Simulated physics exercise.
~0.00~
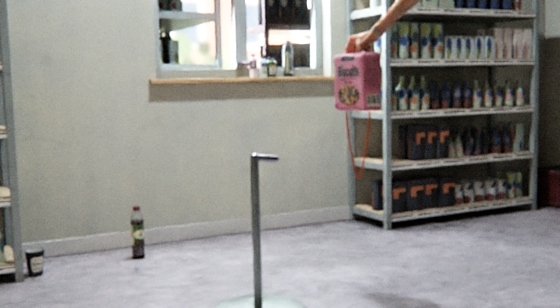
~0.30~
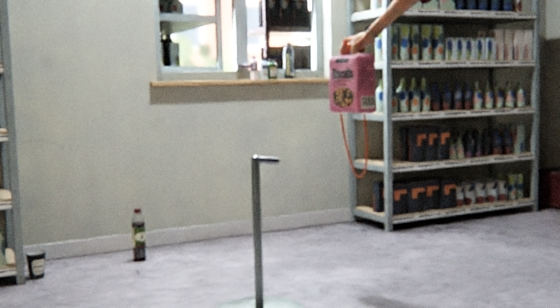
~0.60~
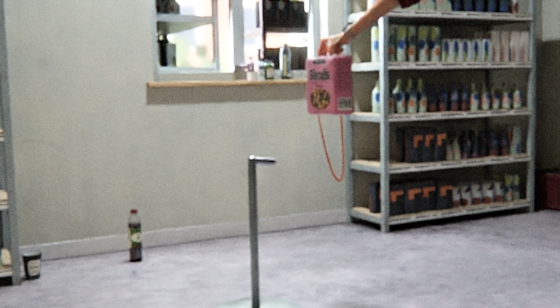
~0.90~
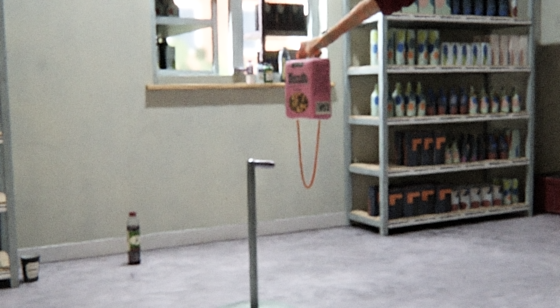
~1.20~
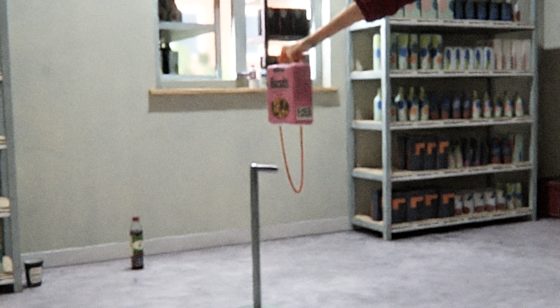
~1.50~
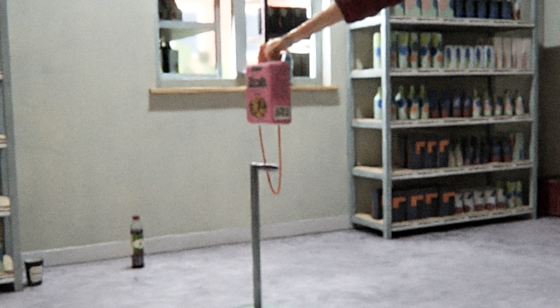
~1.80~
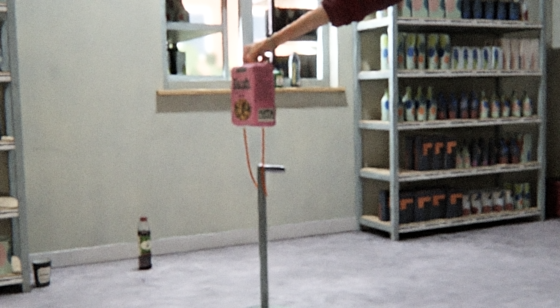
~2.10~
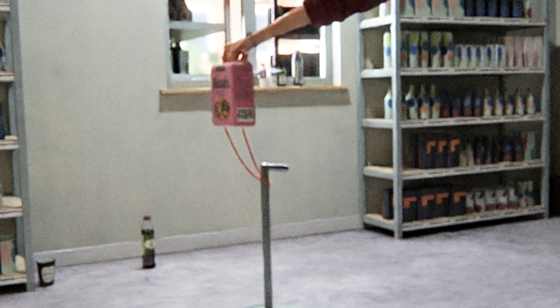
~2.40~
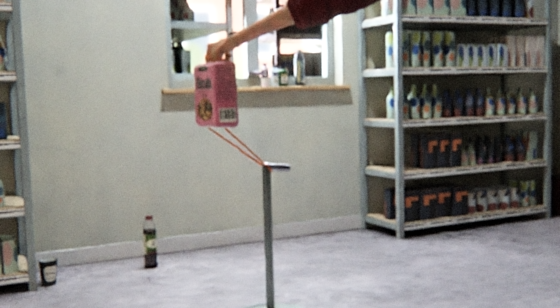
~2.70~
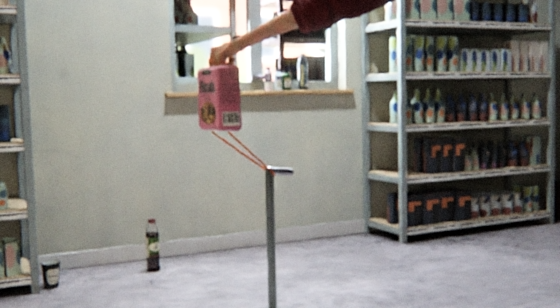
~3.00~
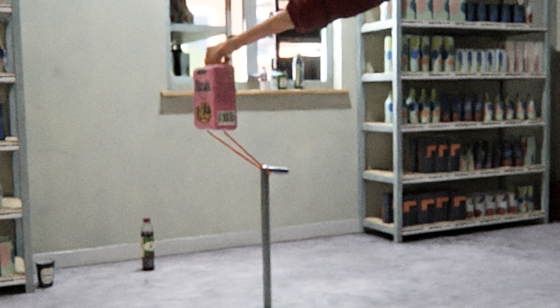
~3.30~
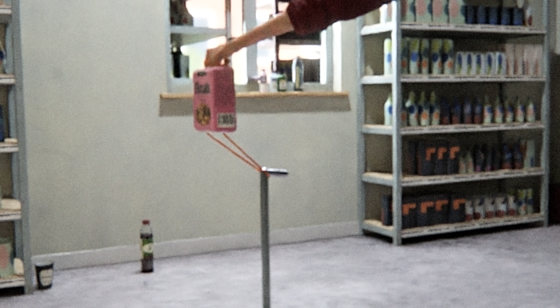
Hand carrying a pink bag leftward past a metal post, its hanging shoelace loop catching on the hook and pulling tight.
